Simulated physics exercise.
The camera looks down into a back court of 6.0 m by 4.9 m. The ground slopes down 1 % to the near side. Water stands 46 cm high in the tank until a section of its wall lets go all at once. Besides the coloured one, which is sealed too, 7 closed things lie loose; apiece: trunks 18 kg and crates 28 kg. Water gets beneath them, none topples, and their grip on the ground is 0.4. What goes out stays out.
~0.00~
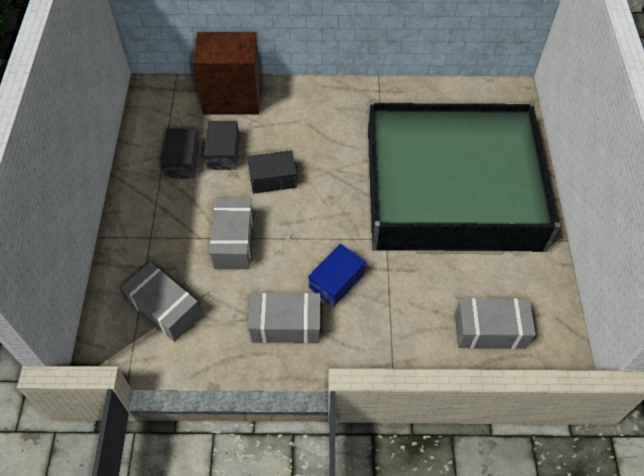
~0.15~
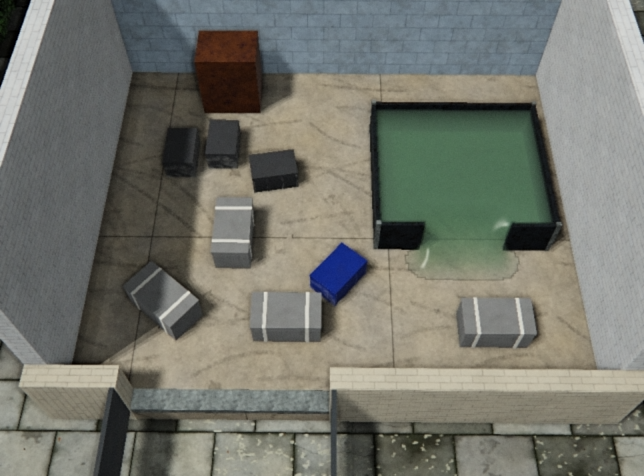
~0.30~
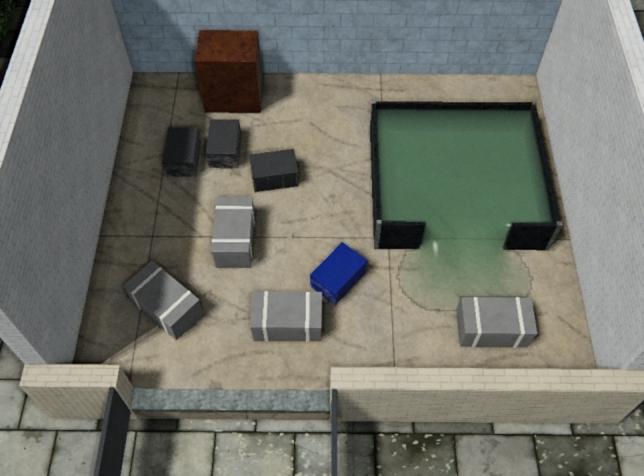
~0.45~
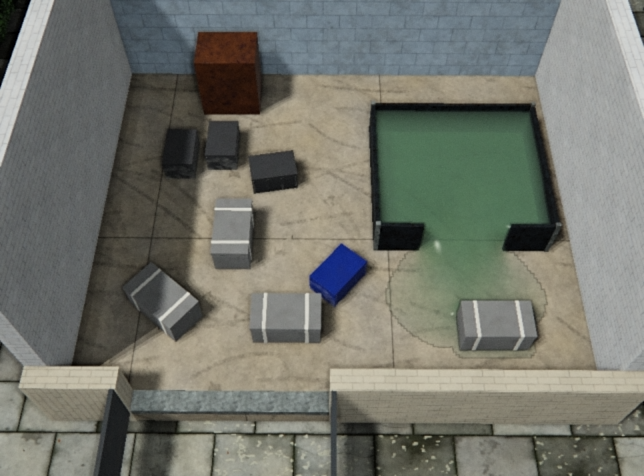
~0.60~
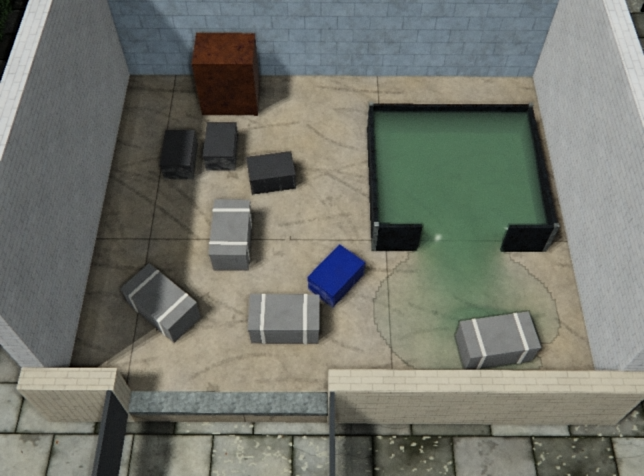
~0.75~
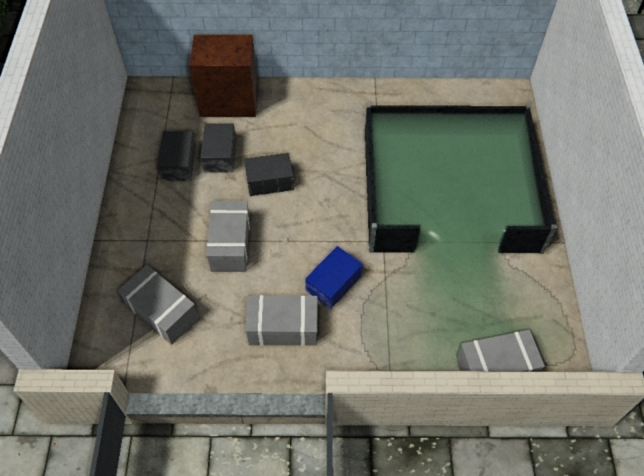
Walled back court with green water spreading from a gap in a dark-sided tank, one grey trunk shifting toward the near wall.
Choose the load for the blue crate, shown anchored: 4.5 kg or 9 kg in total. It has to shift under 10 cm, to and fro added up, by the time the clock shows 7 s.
Verdict: Neither weight holds it.
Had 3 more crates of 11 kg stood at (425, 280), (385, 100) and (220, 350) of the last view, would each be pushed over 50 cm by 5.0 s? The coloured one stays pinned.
In turn: Over, under, more.
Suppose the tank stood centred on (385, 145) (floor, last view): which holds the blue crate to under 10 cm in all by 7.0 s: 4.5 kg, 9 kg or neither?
In that case neither weight holds it.
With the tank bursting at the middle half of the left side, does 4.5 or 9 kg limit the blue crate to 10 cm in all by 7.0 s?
In that case the lower weight is enough.
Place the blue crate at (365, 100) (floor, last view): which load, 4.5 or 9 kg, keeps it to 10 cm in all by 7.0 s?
Neither holds.
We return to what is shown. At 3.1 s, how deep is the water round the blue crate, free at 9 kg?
Roughly 2 cm.
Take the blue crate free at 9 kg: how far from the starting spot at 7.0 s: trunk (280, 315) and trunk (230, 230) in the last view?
In that order: 80 cm, 0 cm.
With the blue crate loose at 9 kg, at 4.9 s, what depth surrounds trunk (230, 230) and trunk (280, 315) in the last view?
About 1 and 4 cm.
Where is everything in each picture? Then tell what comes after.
The first frame shows the blue crate at (337, 268) rests on the ground; 4.0 m2 under water; 0 of 8 have shifted.
The second frame shows the blue crate at (339, 267), on the bottom; water covers 4.6 m2; 0 of 8 have shifted.
The third frame shows the blue crate at (339, 267) rests on the ground; 5.2 m2 under water; 0 of 8 have shifted.
The fourth frame shows the blue crate at (338, 268) rests on the ground; water covers 5.8 m2; 0 of 8 have shifted.
The fifth frame shows the blue crate at (337, 269), on the bottom; 6.6 m2 under water; 1 of 8 have shifted.
The sixth frame shows the blue crate at (334, 271), on the bottom; 7.4 m2 under water; 1 of 8 have shifted.
After 1.4 s the blue crate would be 0 cm from its start with 4.5 kg and 0 cm from its start with 9 kg; 0 cm of water round it then.
After 3.1 s the blue crate would be 22 cm from its start with 4.5 kg and 4 cm from its start with 9 kg; 2 cm of water round it then.
After 4.9 s the blue crate would be 45 cm from its start with 4.5 kg and 37 cm from its start with 9 kg; 2 cm of water round it then.
After 7.0 s the blue crate would be 92 cm from its start with 4.5 kg and 37 cm from its start with 9 kg; 3 cm of water round it then.
